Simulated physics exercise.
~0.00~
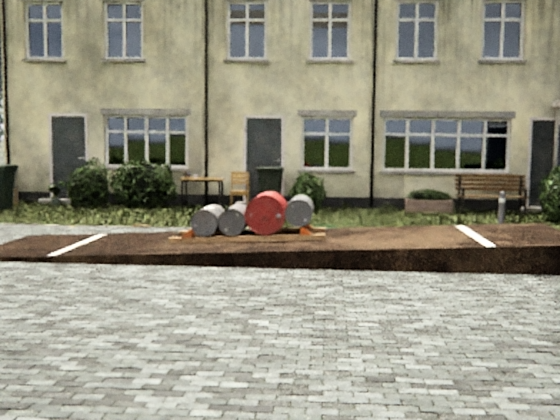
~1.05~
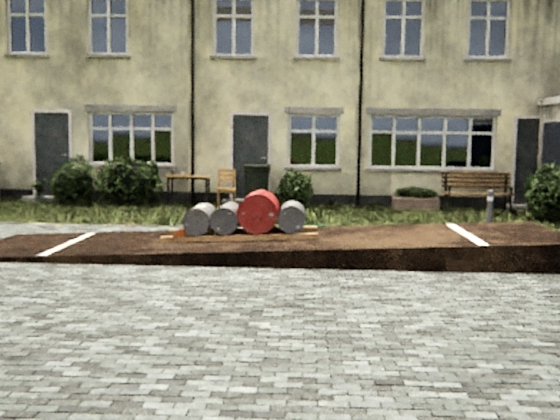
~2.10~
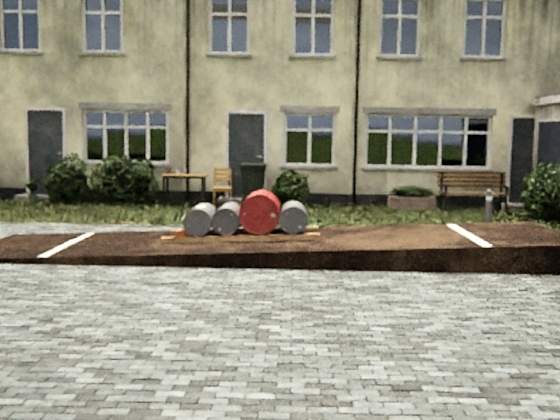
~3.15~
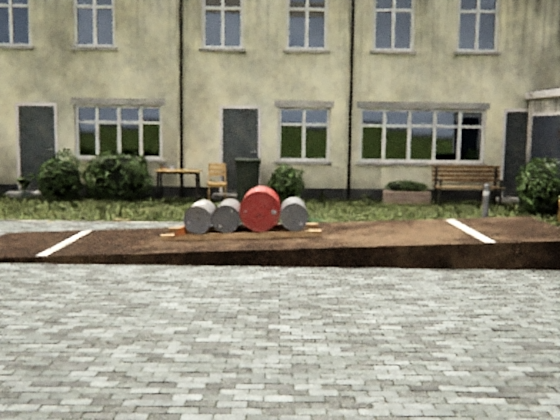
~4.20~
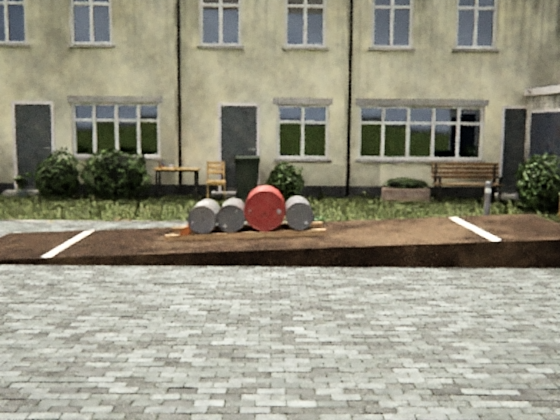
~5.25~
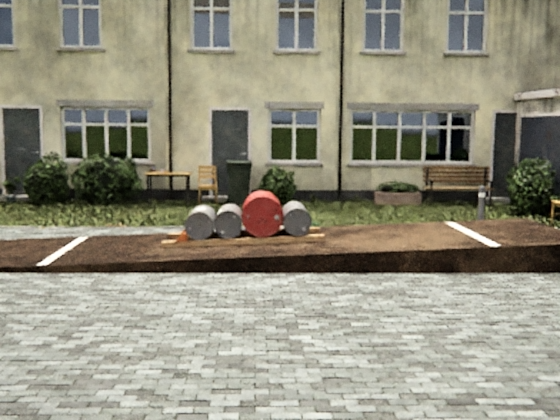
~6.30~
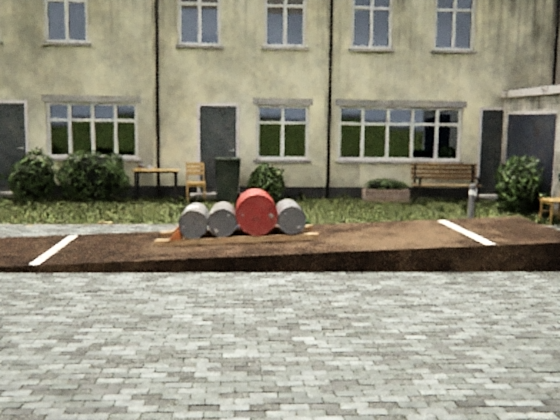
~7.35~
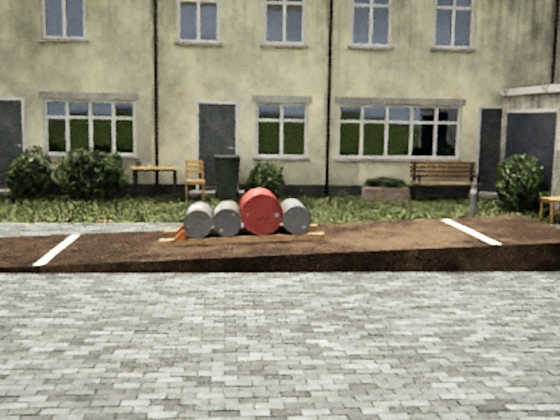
To begin with, four drums lie end-on in a tight row across low bearers on a brown earth pad, three of them grey and a larger one red, third from the left. White lines cross the pad to either side, with pale paving in front and a plain building with doors, windows and benches behind. The view drifts gently sideways, so the building slides left behind the row. Throughout this, none of the drums rolls or shifts. At the close, the red drum still rests on the bearers between its grey neighbours, well inside both lines.
